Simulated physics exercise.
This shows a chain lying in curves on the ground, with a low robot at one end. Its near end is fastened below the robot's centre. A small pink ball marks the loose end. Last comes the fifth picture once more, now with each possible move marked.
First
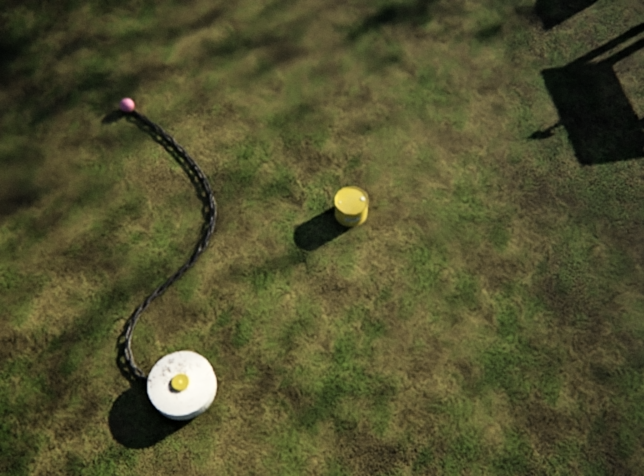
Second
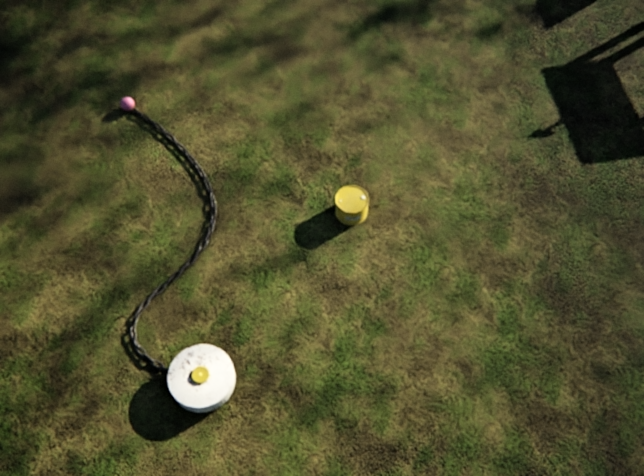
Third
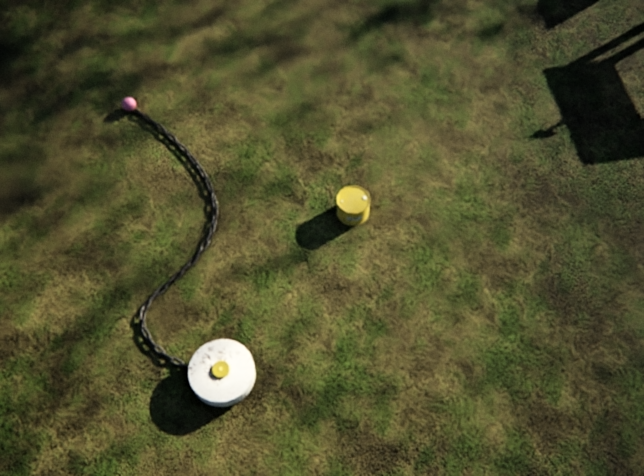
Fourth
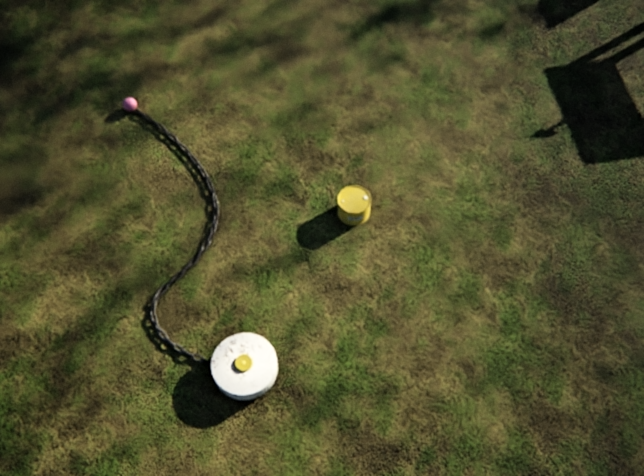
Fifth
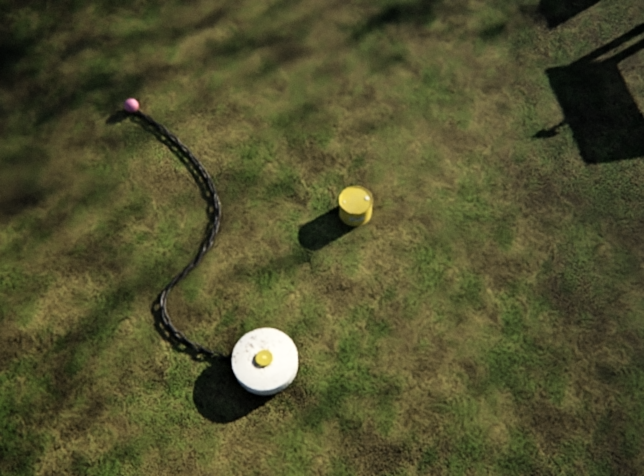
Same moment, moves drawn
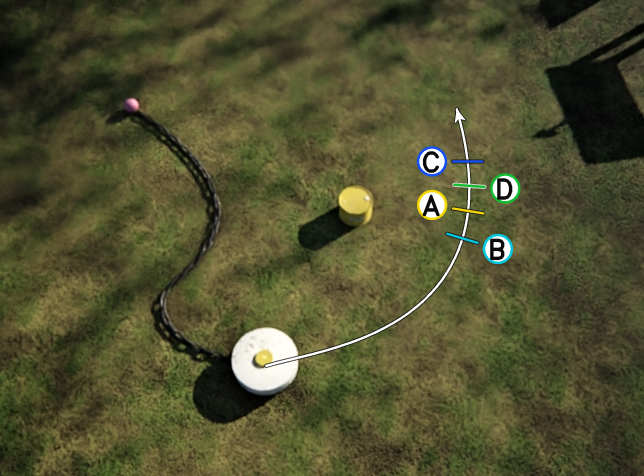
On the grass, a round white robot slides right, dragging one end of a dark chain.
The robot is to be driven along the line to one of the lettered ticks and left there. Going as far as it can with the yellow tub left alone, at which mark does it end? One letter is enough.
A is the last safe stop.
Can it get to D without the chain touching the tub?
For that mark, no.
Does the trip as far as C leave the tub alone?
No.
On the marked copy, A at (468, 211); B at (463, 238); C at (468, 162); D at (469, 186); the route from (266, 366) via (451, 265) to (457, 109).
Following A. Soon after the start, robot (369, 331), middle of the chain (214, 238), free end (131, 106).
Later, robot (445, 274), middle of the chain (242, 230), free end (132, 106).
In the end, robot (470, 206), middle of the chain (266, 218), free end (135, 108); nothing has been touched.
As for the rest, B is safe but short; C brings the chain against the tub; D brings the chain against the tub.
